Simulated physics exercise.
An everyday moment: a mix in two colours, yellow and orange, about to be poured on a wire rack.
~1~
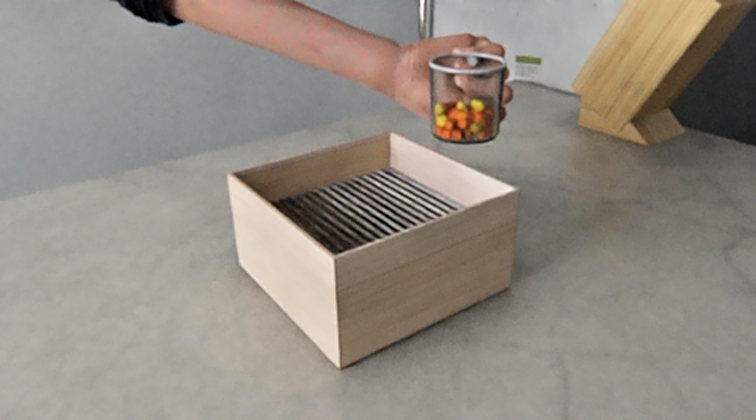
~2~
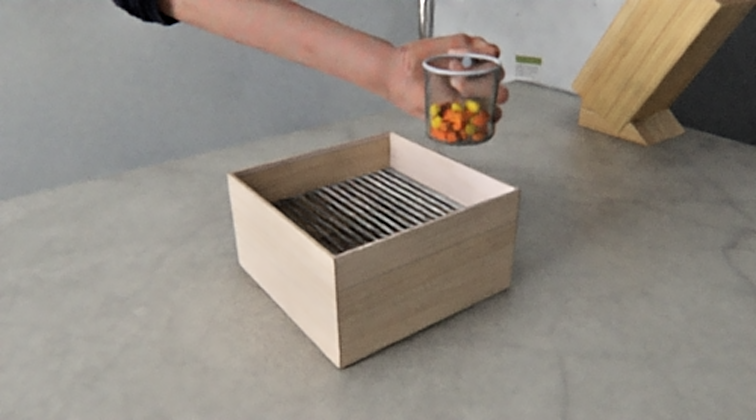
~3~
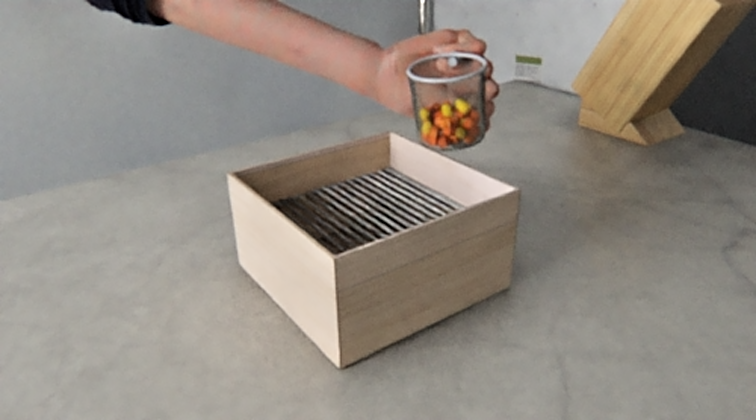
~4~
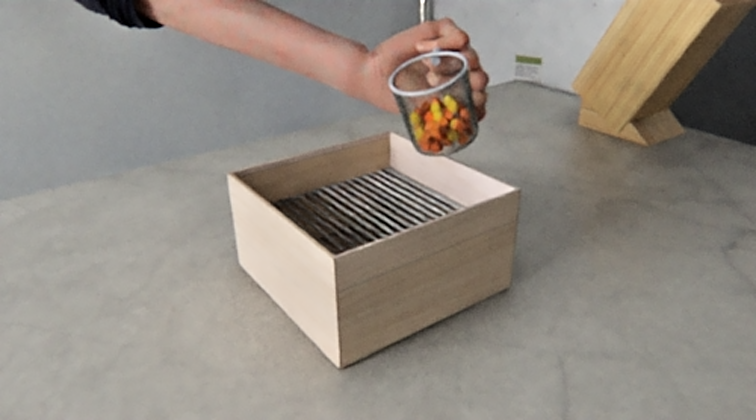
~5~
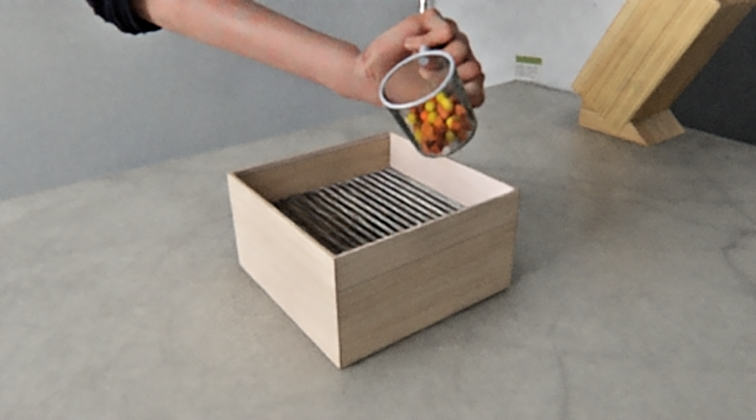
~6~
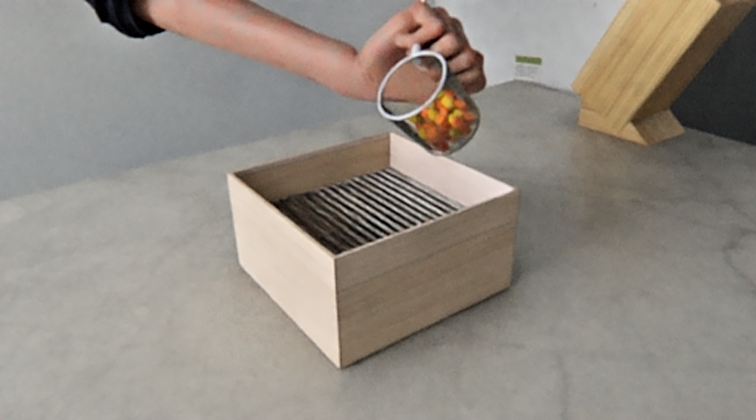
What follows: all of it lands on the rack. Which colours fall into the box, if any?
The yellow ones are held back and the orange ones are held back.
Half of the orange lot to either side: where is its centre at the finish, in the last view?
Around (387, 212).
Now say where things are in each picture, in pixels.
Cup near (466, 98), upright; rack near (298, 247), 20 wires across; yellow marbles near (464, 114), wider than the gaps; orange dice-shaped beads near (468, 119), wider than the gaps, in the first picture.
Cup near (461, 100), upright; orange ones near (463, 120), in the second picture.
Cup near (449, 103), tipped 8°; yellow ones near (449, 117), in the third picture.
Cup near (437, 105), tipped 20°; orange ones near (444, 125), in the fourth picture.
Cup near (431, 107), tipped 32°; yellow ones near (435, 120), in the fifth picture.
Cup near (431, 107), tipped 44°; rack near (298, 247); yellow ones near (436, 118); orange ones near (448, 115), in the sixth picture.
Then, 0.24 s on from there, yellow ones, the whole lot in the cup; orange ones, the whole lot in the cup.
Then, 0.55 s on from there, yellow ones, the whole lot in the cup; orange ones, the whole lot in the cup.
Then, 0.89 s on from there, yellow ones, near half in the cup, near half on or over the wires; orange ones, near two thirds in the cup, near a third on or over the wires.
In the end, yellow ones, the whole lot on the wires, none at all under the rack; orange ones, the whole lot on the wires, none at all under the rack.
